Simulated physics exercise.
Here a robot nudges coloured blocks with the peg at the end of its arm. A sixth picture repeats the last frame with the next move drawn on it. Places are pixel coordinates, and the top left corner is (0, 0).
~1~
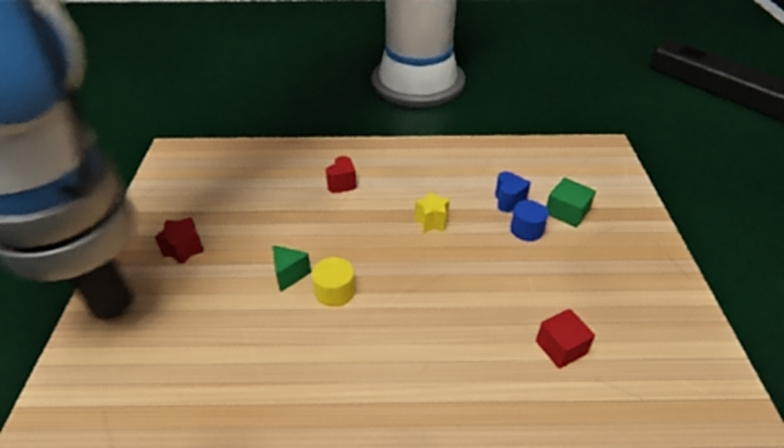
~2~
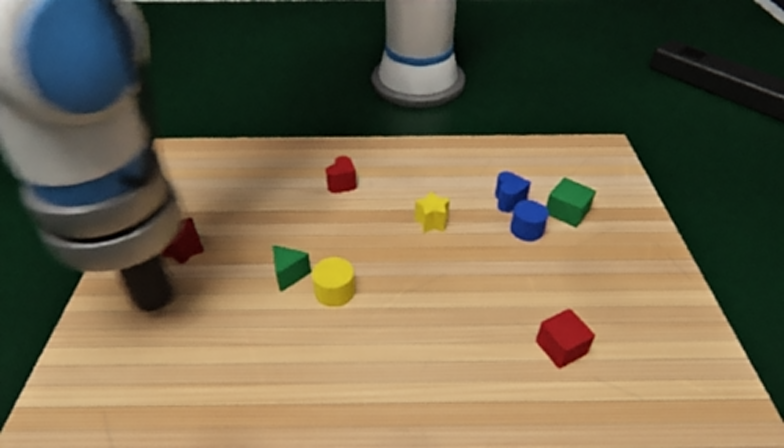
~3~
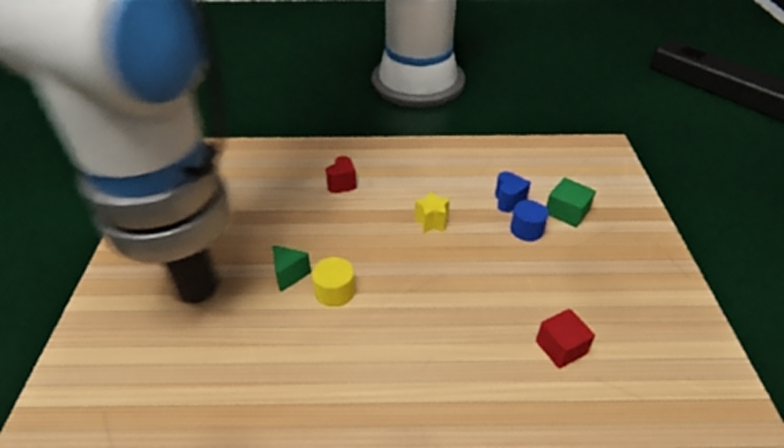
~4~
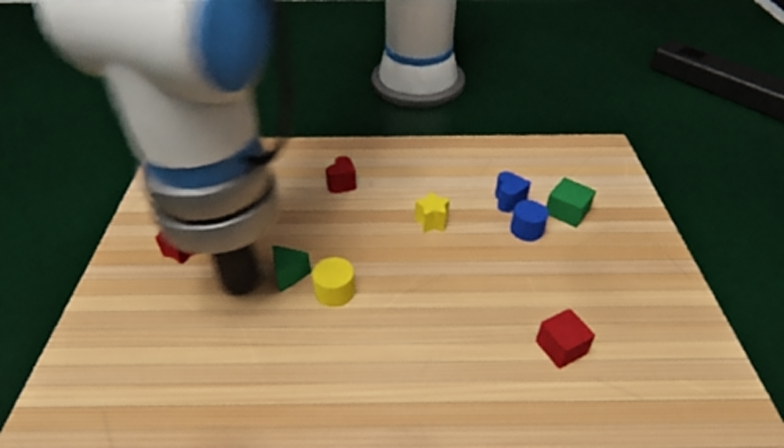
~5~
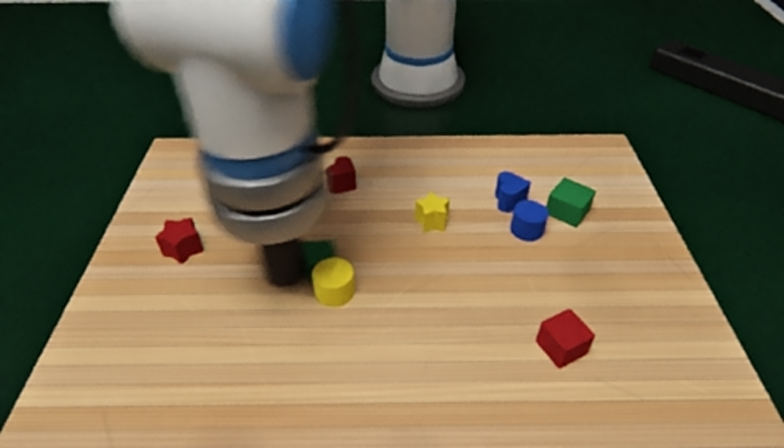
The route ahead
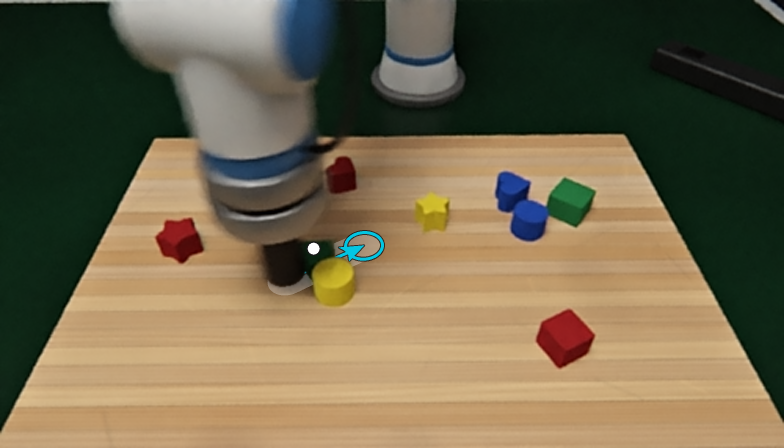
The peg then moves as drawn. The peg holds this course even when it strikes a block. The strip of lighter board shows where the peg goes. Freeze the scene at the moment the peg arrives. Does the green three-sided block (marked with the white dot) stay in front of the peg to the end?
Yes
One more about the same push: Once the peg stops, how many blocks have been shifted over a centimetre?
It shifts a single block.
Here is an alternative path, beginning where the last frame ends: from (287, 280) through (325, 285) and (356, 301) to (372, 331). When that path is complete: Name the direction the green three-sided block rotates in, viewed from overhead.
I'd predict that, seen from above, the green three-sided block rotates counter-clockwise.
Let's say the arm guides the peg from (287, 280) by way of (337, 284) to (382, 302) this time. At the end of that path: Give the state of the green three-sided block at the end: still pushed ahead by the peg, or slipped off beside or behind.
Slipped off.
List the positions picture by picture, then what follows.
Lower end of the peg at (112, 303), tops of blocks, green three-sided block at (286, 257), yellow cylinder at (333, 272), in the first picture.
Peg at (154, 295), blocks as before, in the second picture.
Peg at (198, 288), blocks as before, in the third picture.
Peg at (241, 280), blocks as before, in the fourth picture.
Peg at (286, 272), green three-sided block at (314, 249), yellow cylinder at (333, 272), in the fifth picture.
The drawn path runs from (287, 280) to (364, 246); the dot is on the green three-sided block.
What follows on the original path. Halfway along, peg at (326, 254); green three-sided block at (354, 232).
At the end, peg at (364, 238); green three-sided block at (390, 216); yellow cylinder not moved.
